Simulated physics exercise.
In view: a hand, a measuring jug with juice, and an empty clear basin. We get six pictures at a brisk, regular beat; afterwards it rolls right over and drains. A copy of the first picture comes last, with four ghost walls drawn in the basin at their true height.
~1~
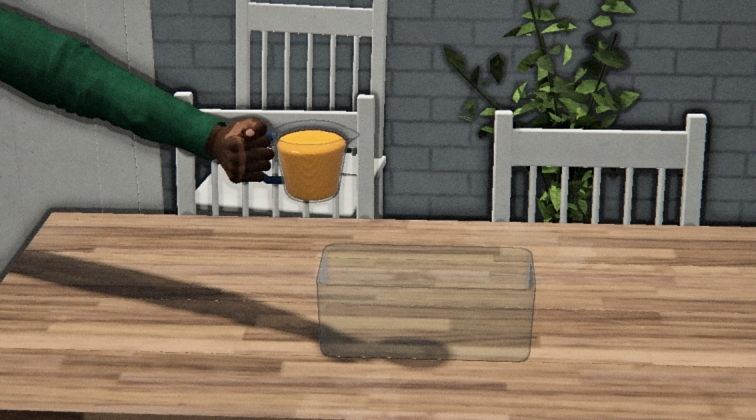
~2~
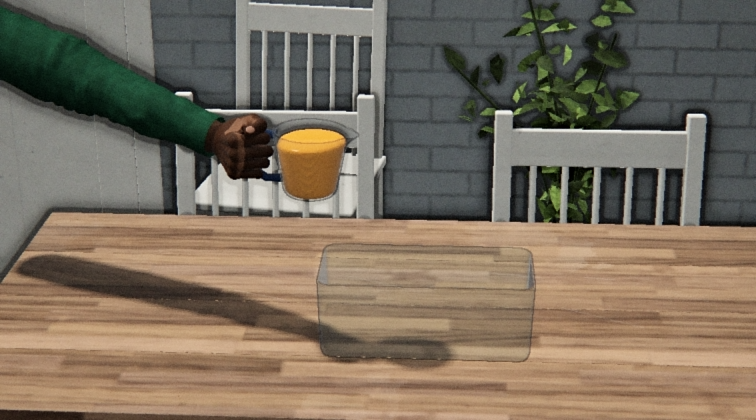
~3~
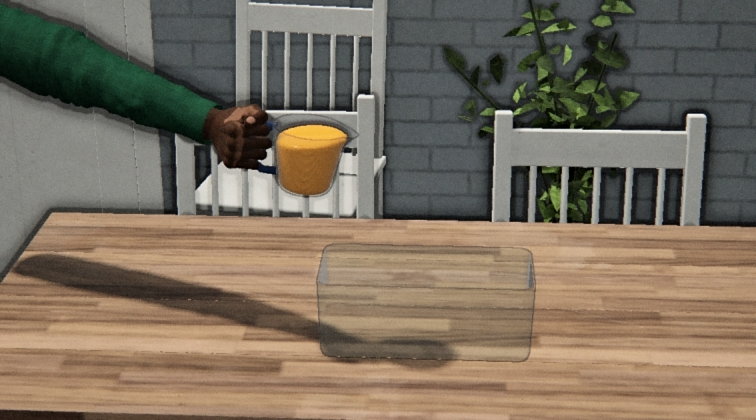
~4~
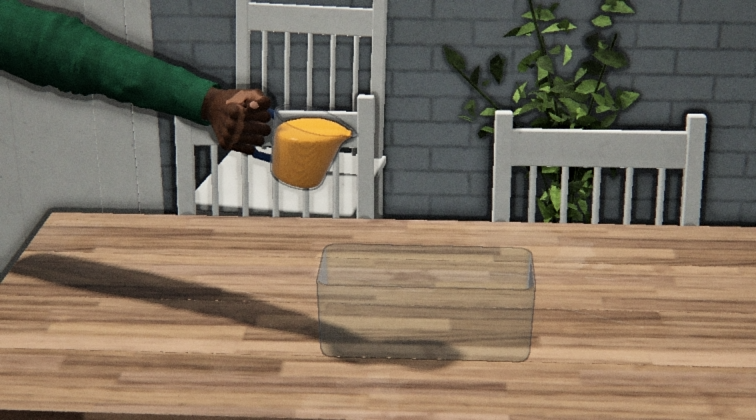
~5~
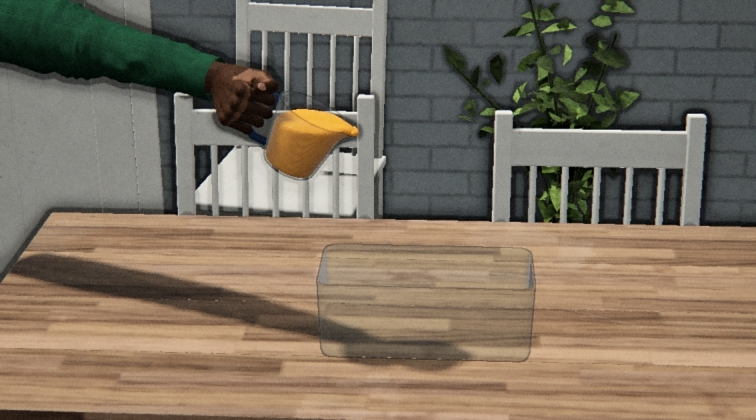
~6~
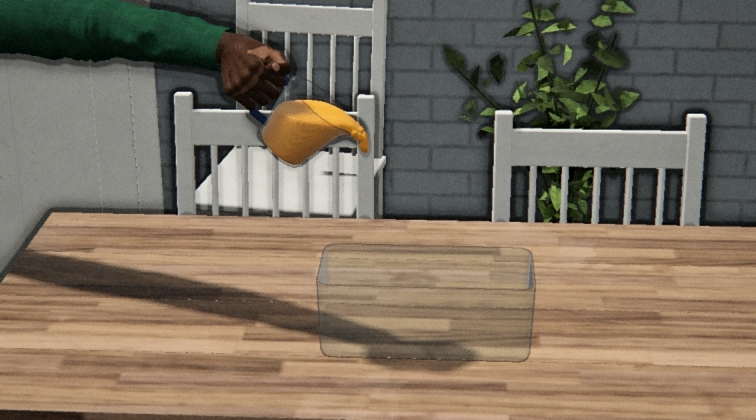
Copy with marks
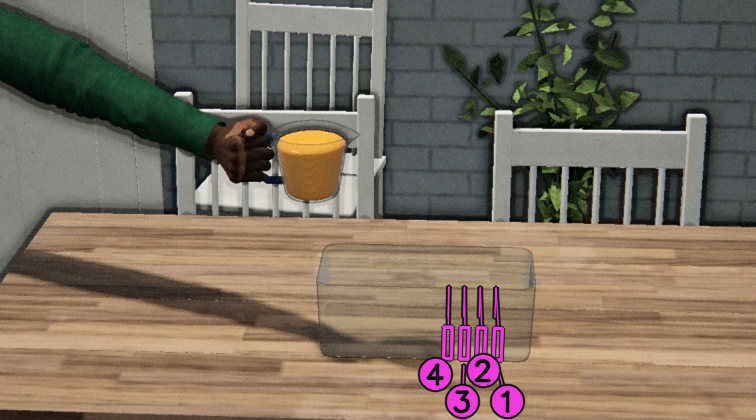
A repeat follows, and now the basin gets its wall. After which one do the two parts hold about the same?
4 beats the others.
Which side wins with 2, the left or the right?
The left side.
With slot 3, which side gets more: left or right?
The left one.
On the marked copy, 1 at (497, 365); 2 at (480, 365); 3 at (463, 365); 4 at (447, 364).
With 1, about 88 % ends left of the wall and 7 % right of it; 6 % is lost outside.
With 2, about 87 % ends left of the wall and 5 % right of it; 8 % is lost outside.
With 3, about 85 % ends left of the wall and 5 % right of it; 10 % is lost outside.
With 4, about 53 % ends left of the wall and 43 % right of it; 4 % is lost outside.
